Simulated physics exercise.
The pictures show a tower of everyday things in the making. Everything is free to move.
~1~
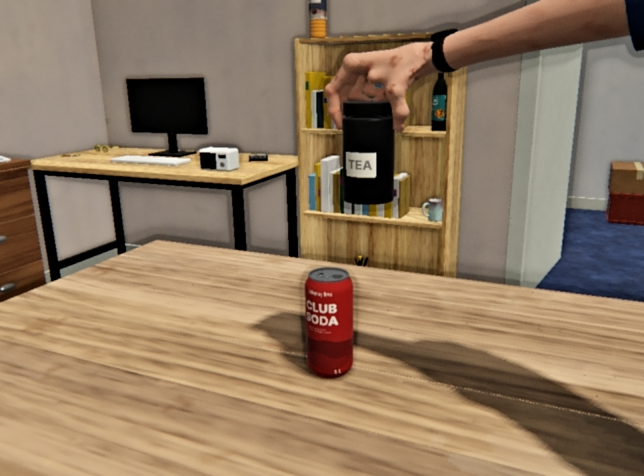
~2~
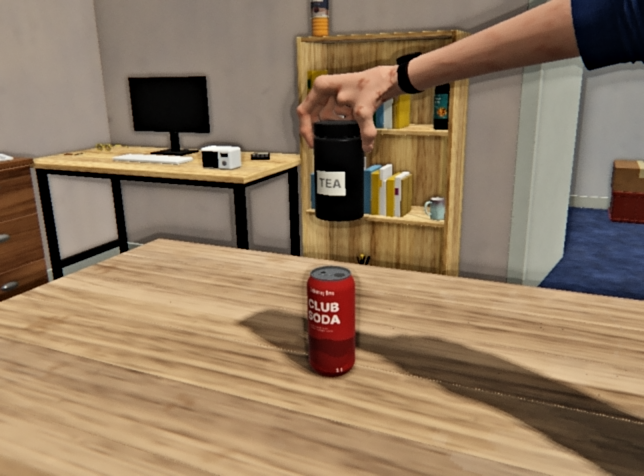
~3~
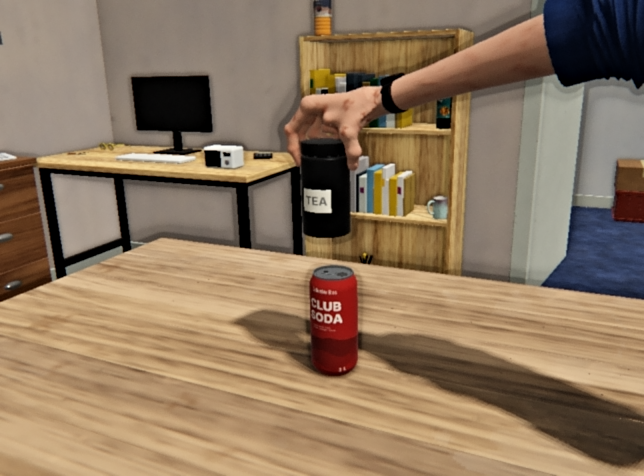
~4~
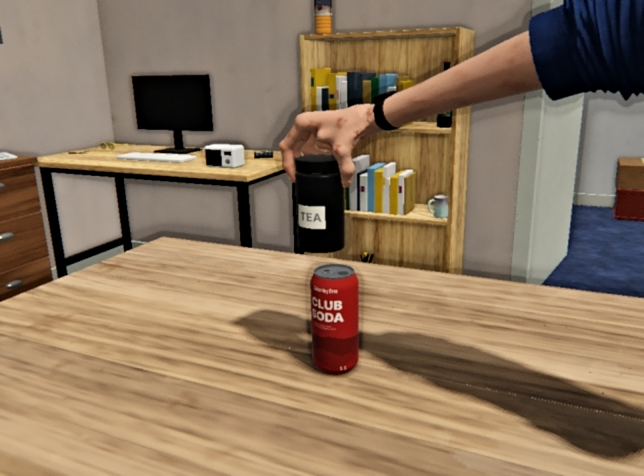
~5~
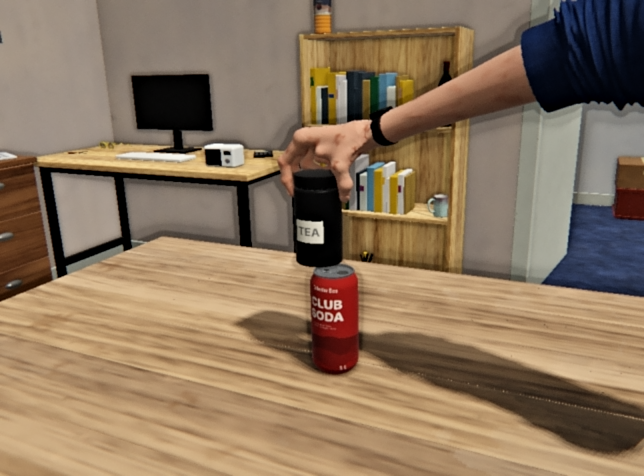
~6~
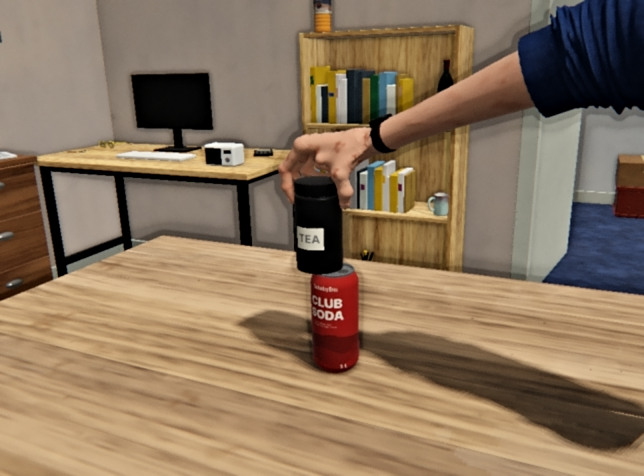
At a wooden table in a room with a desk and bookshelf, a hand lowered a black tea jar, moving slightly left, onto the top of a red soda can, still gripping it.
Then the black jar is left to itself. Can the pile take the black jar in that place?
As it turns out, it keeps its balance.
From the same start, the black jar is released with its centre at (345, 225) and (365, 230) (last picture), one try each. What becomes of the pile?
First try: It holds; second try: It comes apart.
Then, 0.60 s later than the last frame, all is still.
Then, 1.60 s later than the last frame, black jar resting near (318, 225).
When it is over, both as before. End places, in pixels of the last picture, black jar near (318, 225). The pile stays up.
